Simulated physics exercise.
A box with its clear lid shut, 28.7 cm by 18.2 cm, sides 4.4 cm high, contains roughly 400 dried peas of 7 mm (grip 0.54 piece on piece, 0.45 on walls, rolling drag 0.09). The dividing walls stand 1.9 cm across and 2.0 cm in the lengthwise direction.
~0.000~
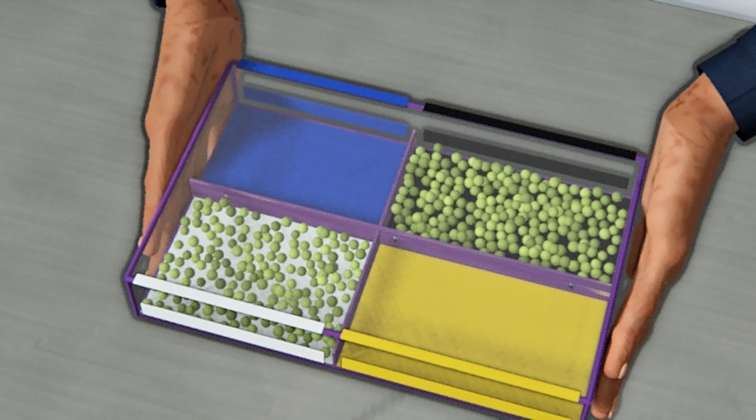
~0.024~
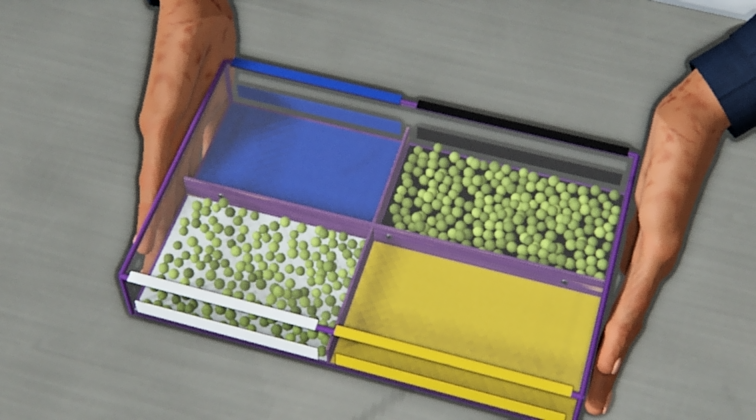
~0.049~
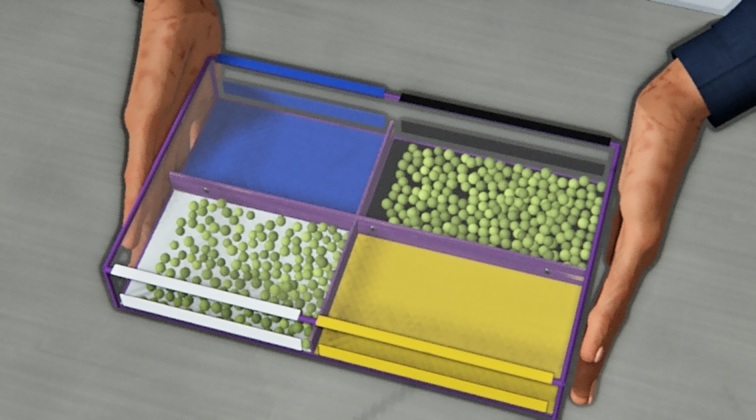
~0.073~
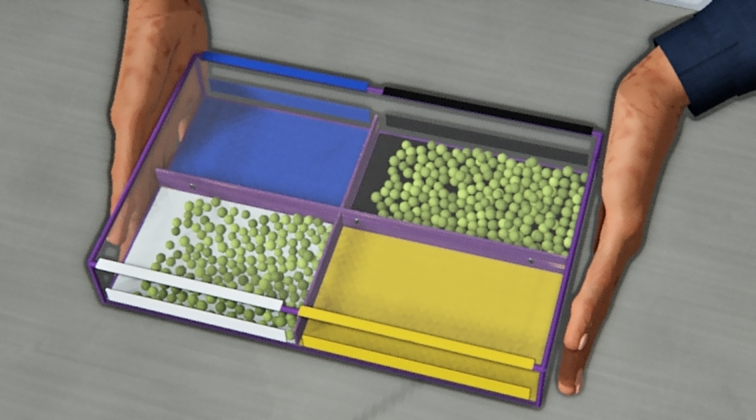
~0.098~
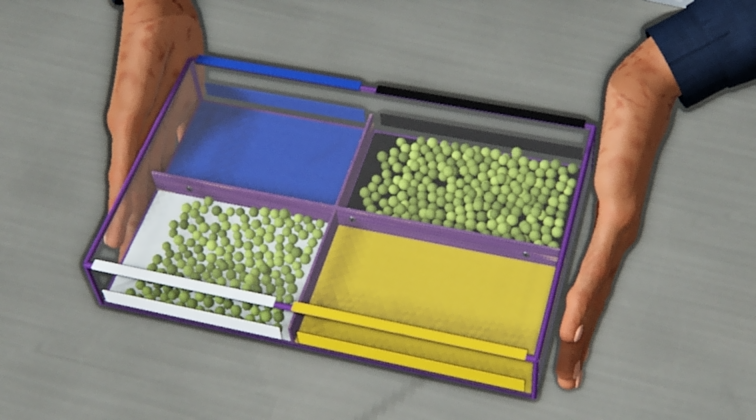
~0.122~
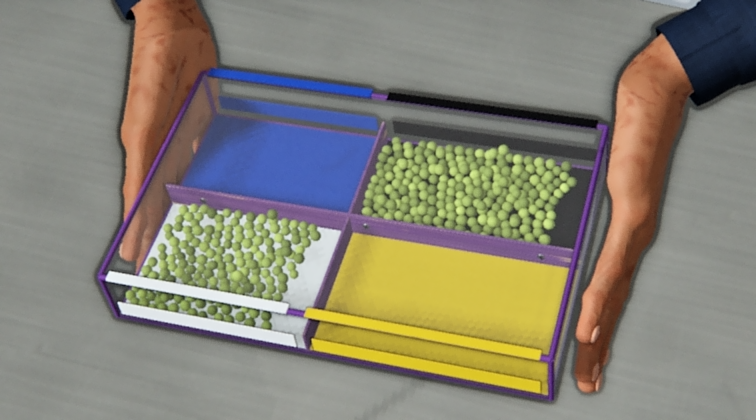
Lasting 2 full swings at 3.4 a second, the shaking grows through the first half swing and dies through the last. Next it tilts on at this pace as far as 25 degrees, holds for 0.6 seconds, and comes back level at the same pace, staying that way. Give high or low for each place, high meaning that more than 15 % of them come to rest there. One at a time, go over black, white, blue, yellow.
Black: High, white: High, blue: High, yellow: Low.
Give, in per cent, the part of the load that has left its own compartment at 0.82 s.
About 25 per cent is away from its starting compartment then.
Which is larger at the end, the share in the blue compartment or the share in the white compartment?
More ends in the white compartment.
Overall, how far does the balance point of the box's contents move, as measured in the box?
Displacement: Some 6.5 cm.
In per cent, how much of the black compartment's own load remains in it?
Roughly 60 percent.
After 0.50 s, tilt 25 degrees; black 35 %, white 40 %, blue 25 %; middle of all pieces near (389, 253).
After 0.82 s, tilt 25 degrees; black 35 %, white 40 %, blue 25 %; middle of all pieces near (333, 236).
After 1.11 s, tilt 8 degrees; black 35 %, white 40 %, blue 25 %; middle of all pieces near (316, 216).
Then, at 1.39 s, tilt 0 degrees; black 35 %, white 40 %, blue 25 %; middle of all pieces near (312, 207).
By 1.6 s all is still; black 35 %, white 40 %, blue 25 %, yellow 0 %.
